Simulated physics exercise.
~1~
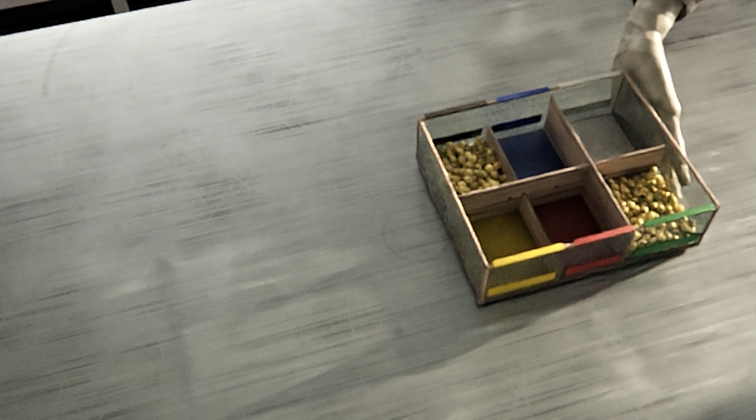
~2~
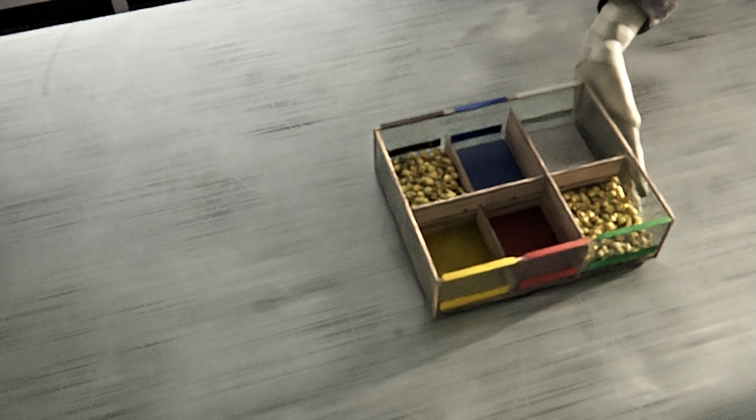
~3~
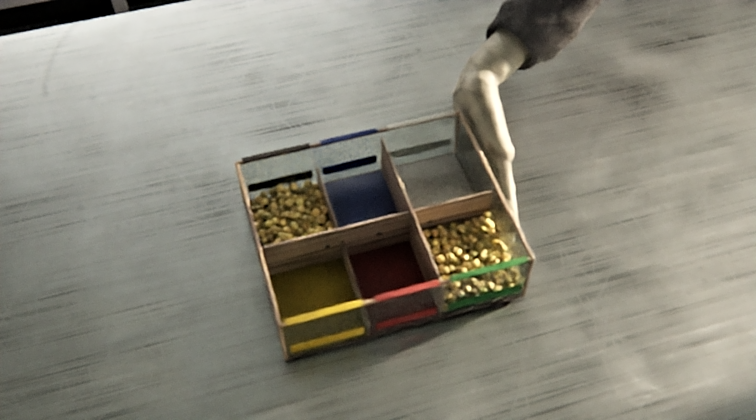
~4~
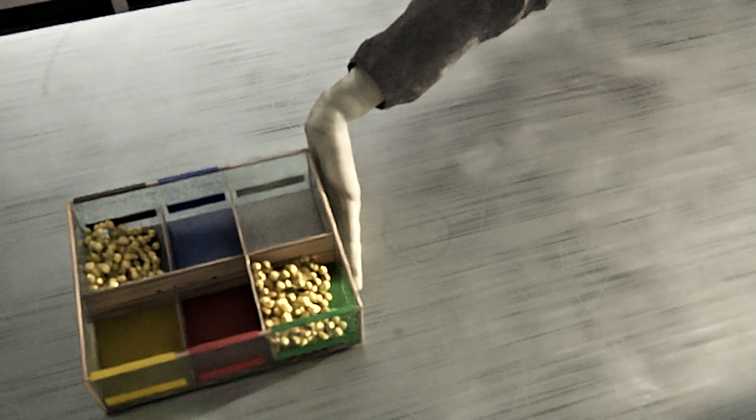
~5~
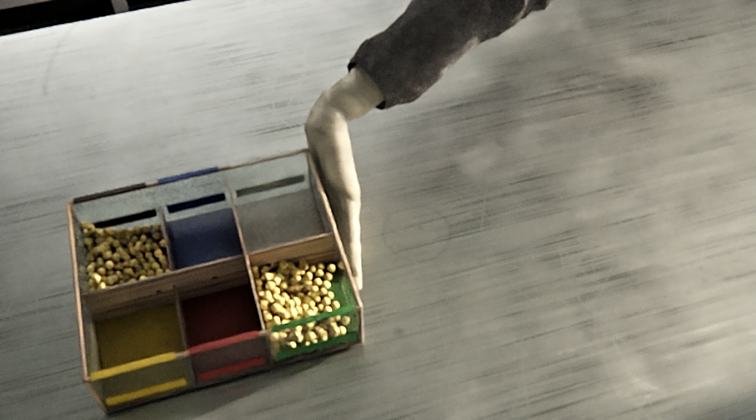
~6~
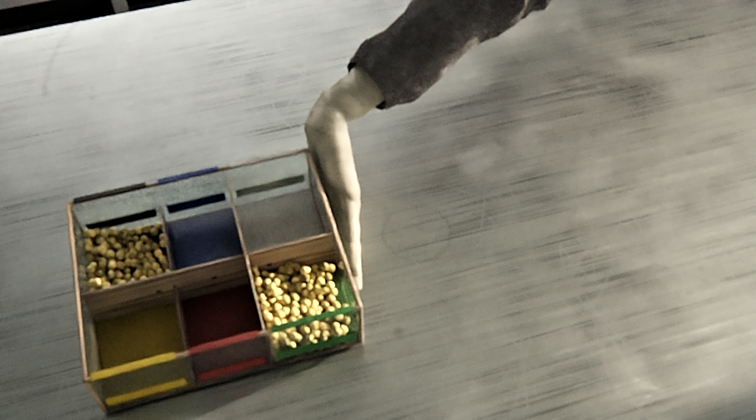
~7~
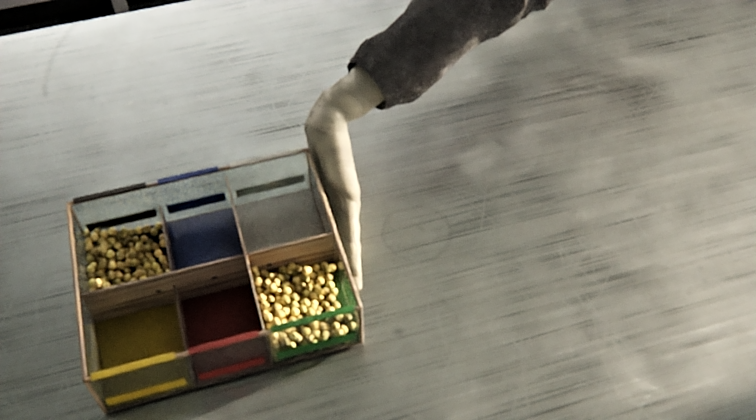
A divided tray of beans slides left, pushed by a hand, and stops unspilled.
